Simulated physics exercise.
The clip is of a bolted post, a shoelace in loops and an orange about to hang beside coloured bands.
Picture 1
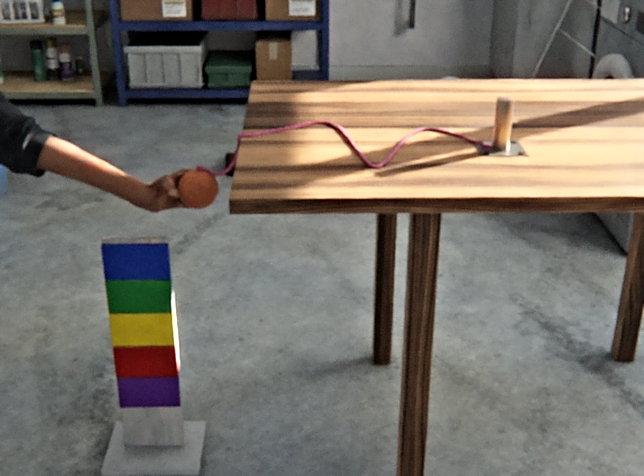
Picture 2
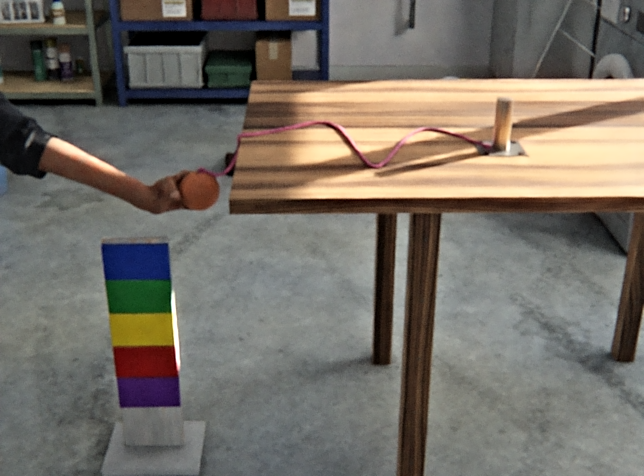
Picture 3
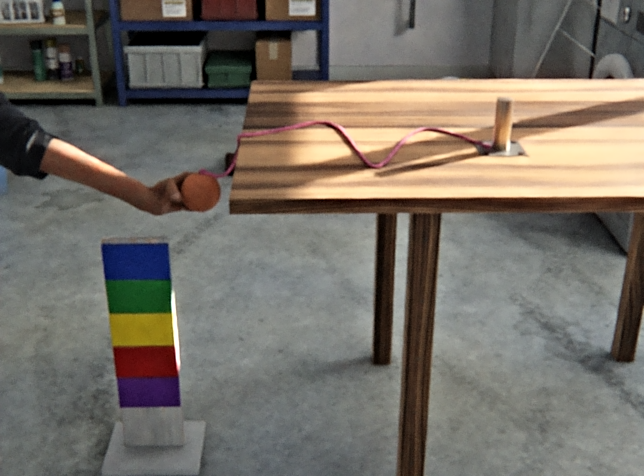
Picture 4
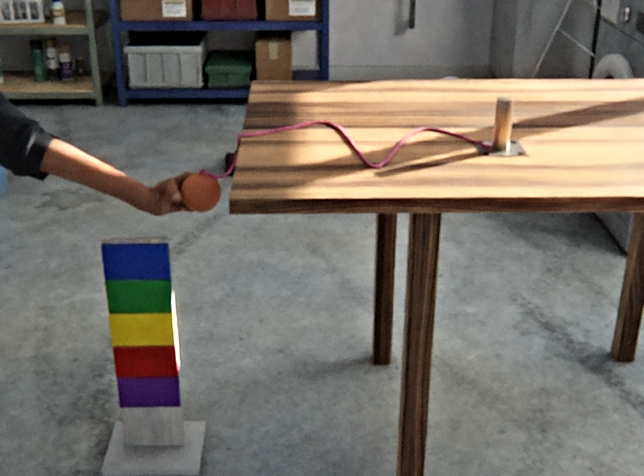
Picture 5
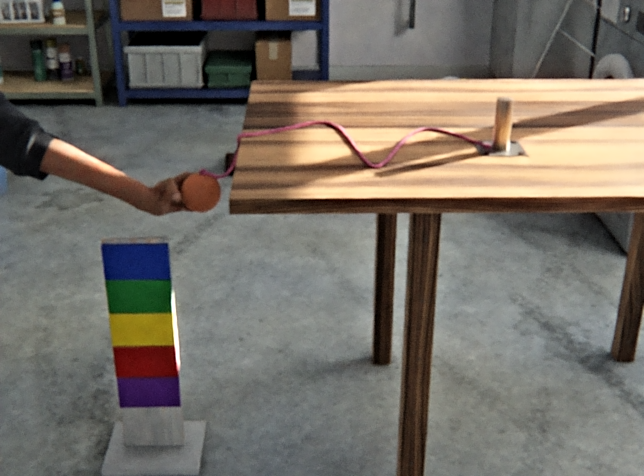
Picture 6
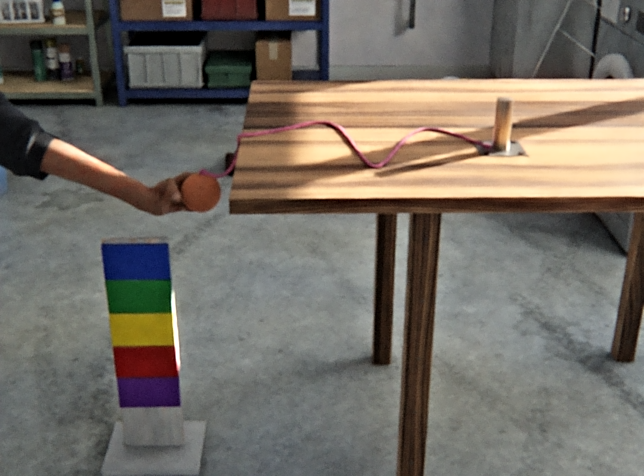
In a workshop, a hand holds an orange ball-like object almost still beside a table with a looped cord.
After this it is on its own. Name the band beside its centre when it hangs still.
At purple.
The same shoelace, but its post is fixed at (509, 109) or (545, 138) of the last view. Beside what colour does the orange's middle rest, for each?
Try by try: Red; red.
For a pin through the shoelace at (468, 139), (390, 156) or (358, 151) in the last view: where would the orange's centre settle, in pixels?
Try by try, around (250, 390), (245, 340) and (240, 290).
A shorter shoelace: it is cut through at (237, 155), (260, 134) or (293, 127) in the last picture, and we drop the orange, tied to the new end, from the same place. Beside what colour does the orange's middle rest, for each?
In that order: Red; yellow; green.
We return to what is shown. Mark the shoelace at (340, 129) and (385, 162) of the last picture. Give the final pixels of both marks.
They go to (242, 224) and to (289, 144).
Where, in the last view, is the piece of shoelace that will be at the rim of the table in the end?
The one at (361, 155).
Early on, orange near (247, 368); level with red.
Midway, orange near (253, 395); level with purple.
Finally, orange near (252, 399); level with purple. Its centre hangs level with the purple band.
